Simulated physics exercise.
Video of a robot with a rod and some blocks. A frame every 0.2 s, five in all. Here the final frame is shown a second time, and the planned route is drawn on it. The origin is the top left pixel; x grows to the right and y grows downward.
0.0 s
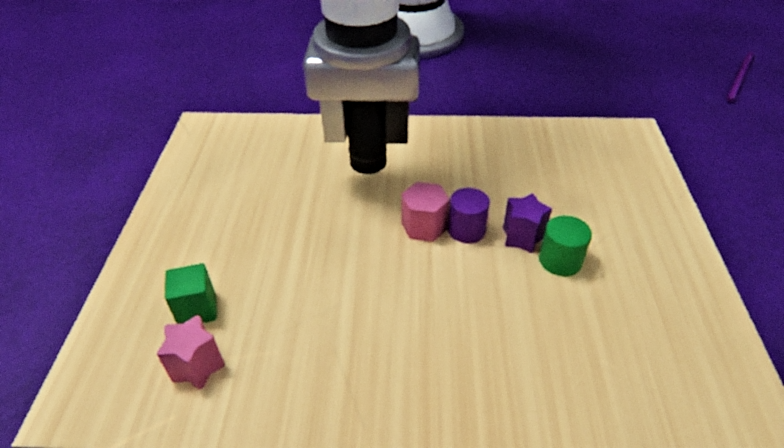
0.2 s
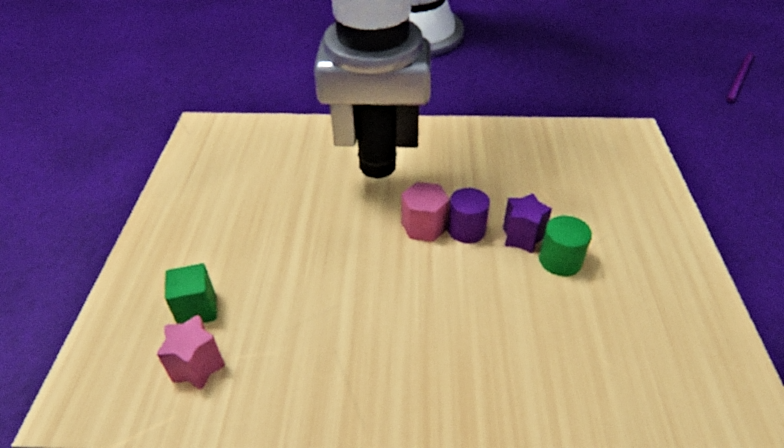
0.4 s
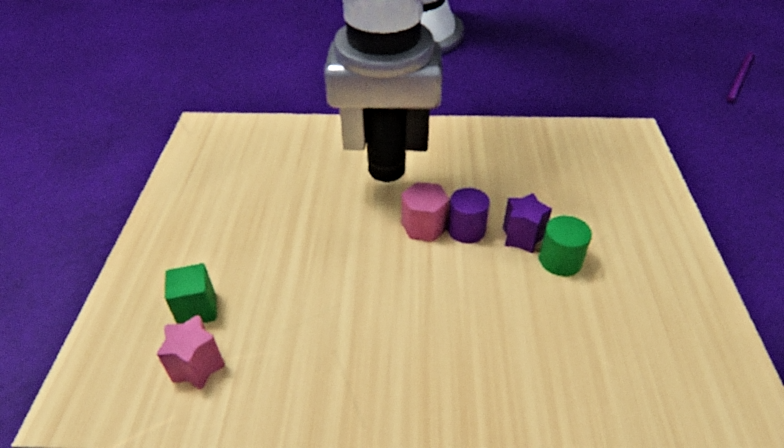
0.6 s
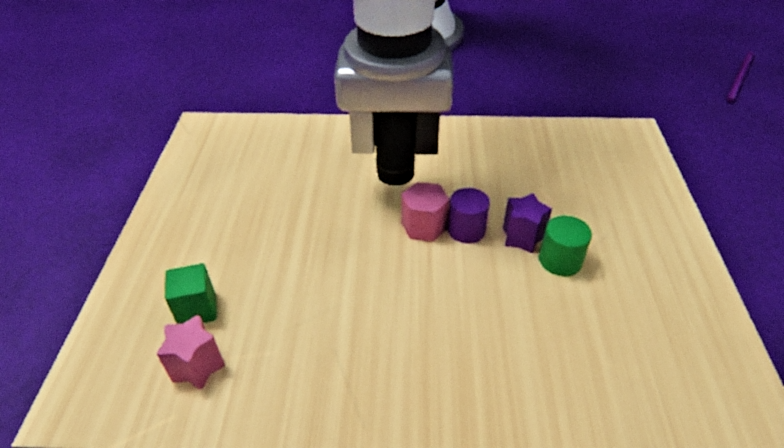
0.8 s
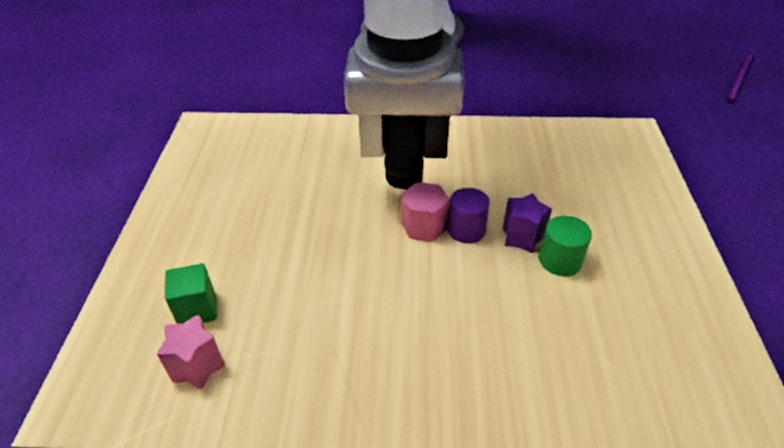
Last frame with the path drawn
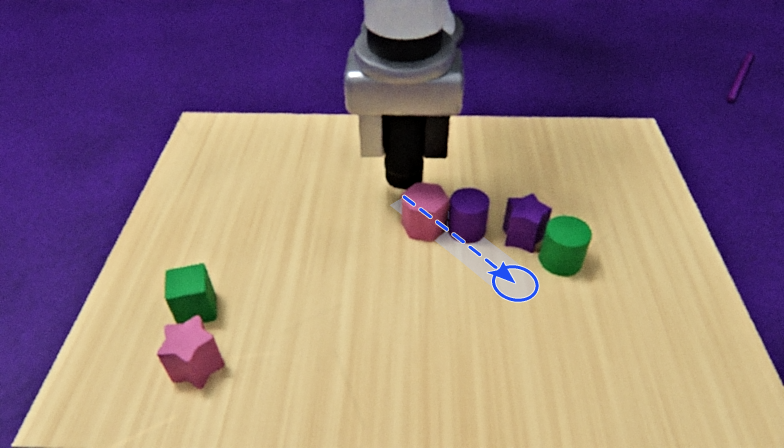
Robot arm with a black rod moving slightly right and nearer to a pink hexagon block, while all the blocks stay still.
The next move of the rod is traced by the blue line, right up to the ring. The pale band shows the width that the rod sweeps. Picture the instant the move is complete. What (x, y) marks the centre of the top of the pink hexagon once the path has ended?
The middle of its upper face should be somewhere near (455, 248).
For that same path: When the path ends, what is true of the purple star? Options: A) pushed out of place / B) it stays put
A
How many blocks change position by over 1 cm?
My answer is three or more.
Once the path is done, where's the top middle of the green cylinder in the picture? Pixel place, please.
The middle of its top is at (597, 229).
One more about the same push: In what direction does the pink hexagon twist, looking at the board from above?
Viewed from above: Clockwise.
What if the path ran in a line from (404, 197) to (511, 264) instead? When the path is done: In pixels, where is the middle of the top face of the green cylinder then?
Its top centre is at about (597, 233).
Drawn move, straight from (404, 197) to (515, 283).
What follows on the original path. One third of the way, rod (439, 204); pink hexagon (442, 222), turned 45° clockwise; purple cylinder (479, 205).
Two thirds of the way, rod (478, 232); pink hexagon (454, 248), turned 100° clockwise; purple cylinder (522, 225); purple star (548, 209), turned 40° anticlockwise; green cylinder (587, 231).
At the end, rod (519, 264); pink hexagon (455, 248), turned 105° clockwise; purple cylinder (559, 241); purple star (556, 210), turned 70° anticlockwise; green cylinder (597, 229).
